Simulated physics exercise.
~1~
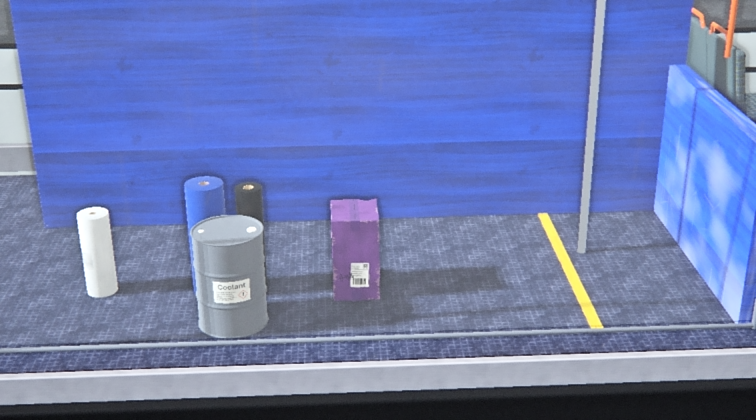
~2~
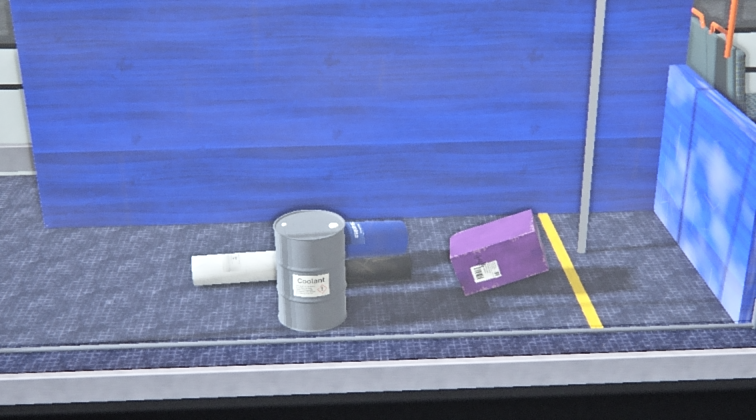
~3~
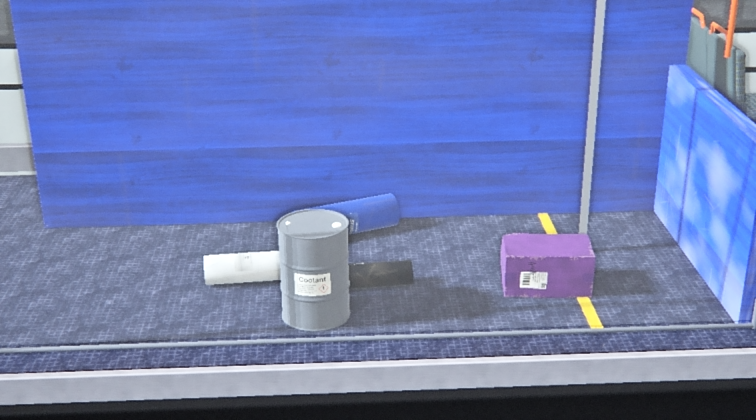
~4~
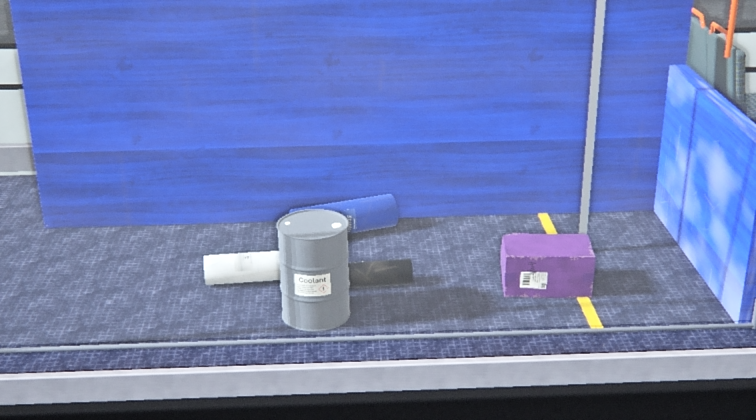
To begin with, a purple pack, a grey drum and three rolls, one white, one blue and one black, stand upright on a dark floor before a blue wall, all left of a yellow line. The goods then shift to the right, and the three rolls topple onto their sides while the drum stays upright. The purple pack tips over as it nears the line. It moves a little farther and settles on its side over the line, its middle just short of it. The blue roll swings to an angle behind the drum, and everything comes to rest.
